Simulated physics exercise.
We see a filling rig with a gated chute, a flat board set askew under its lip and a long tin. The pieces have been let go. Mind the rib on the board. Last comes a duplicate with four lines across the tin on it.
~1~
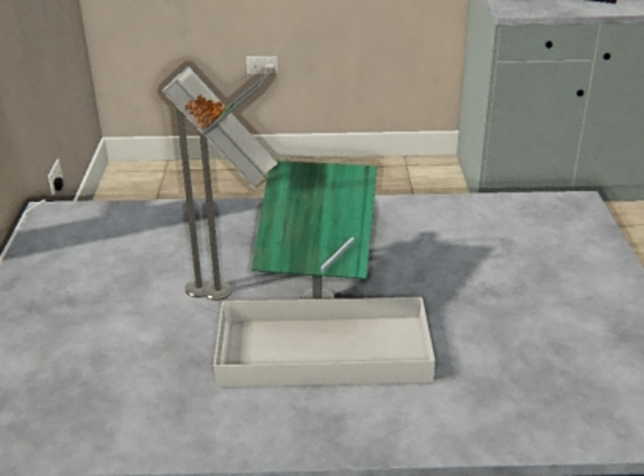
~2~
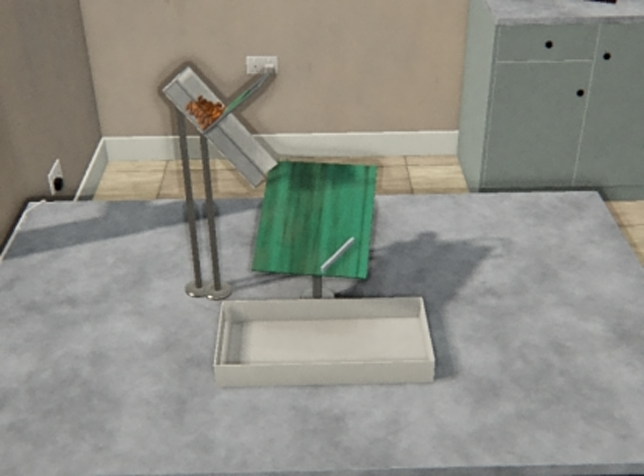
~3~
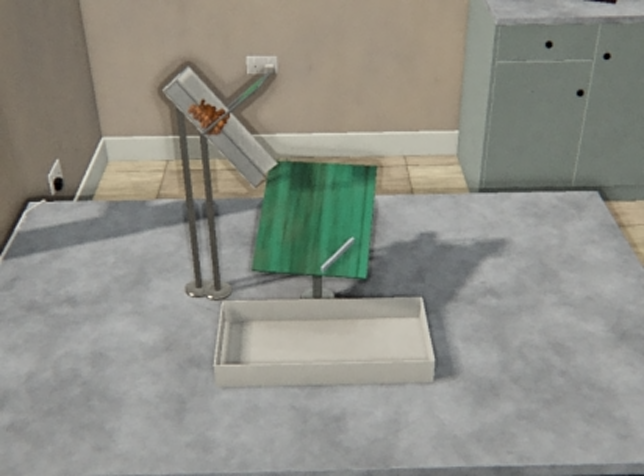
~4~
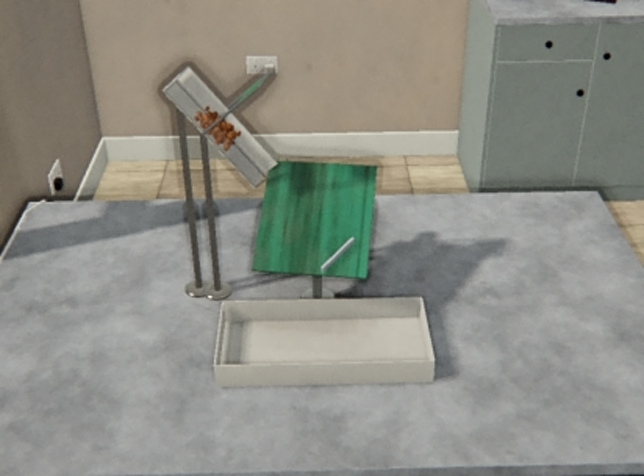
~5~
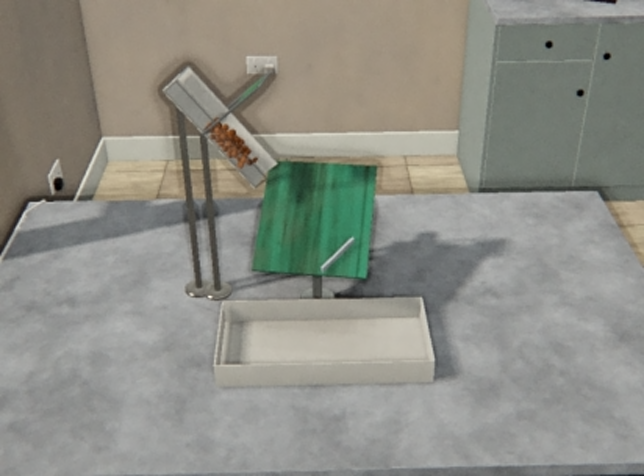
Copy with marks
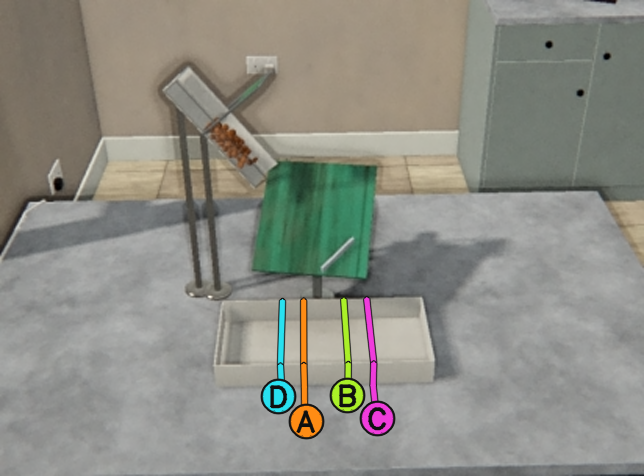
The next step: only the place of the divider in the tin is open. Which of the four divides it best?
Take A.
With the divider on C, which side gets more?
The left side.
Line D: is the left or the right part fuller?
Right.
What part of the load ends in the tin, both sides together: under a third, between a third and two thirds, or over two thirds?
Over two thirds.
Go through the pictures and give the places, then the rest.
The first frame shows load behind the gate at (206, 110), bits of cat kibble; lip of the chute at (260, 181), sloping steeply.
The second frame shows middle of the board at (316, 216), tilted fairly steeply; middle of its low edge at (308, 274); of its high edge at (323, 163).
The third frame shows front corners of the tin at (214, 366) and (434, 361), empty; front of the load at (219, 131).
The fourth frame shows middle of the load at (219, 131); its front at (232, 143), about a third of the way to the lip; rib from (353, 237) to (322, 268).
The fifth frame shows middle of the load at (232, 144); its front at (255, 160), most of the way to the lip.
On the marked copy, line A crosses the front rim at (303, 364); line B crosses the front rim at (348, 363); line C crosses the front rim at (373, 362); line D crosses the front rim at (280, 364).
If A is chosen, of what is caught, about a third on the left of the divider, about two thirds on the right.
If B is chosen, of what is caught, nearly all on the left of the divider, a stray few on the right.
If C is chosen, of what is caught, nearly all on the left of the divider, a stray few on the right.
If D is chosen, of what is caught, a small part on the left of the divider, nearly all on the right.
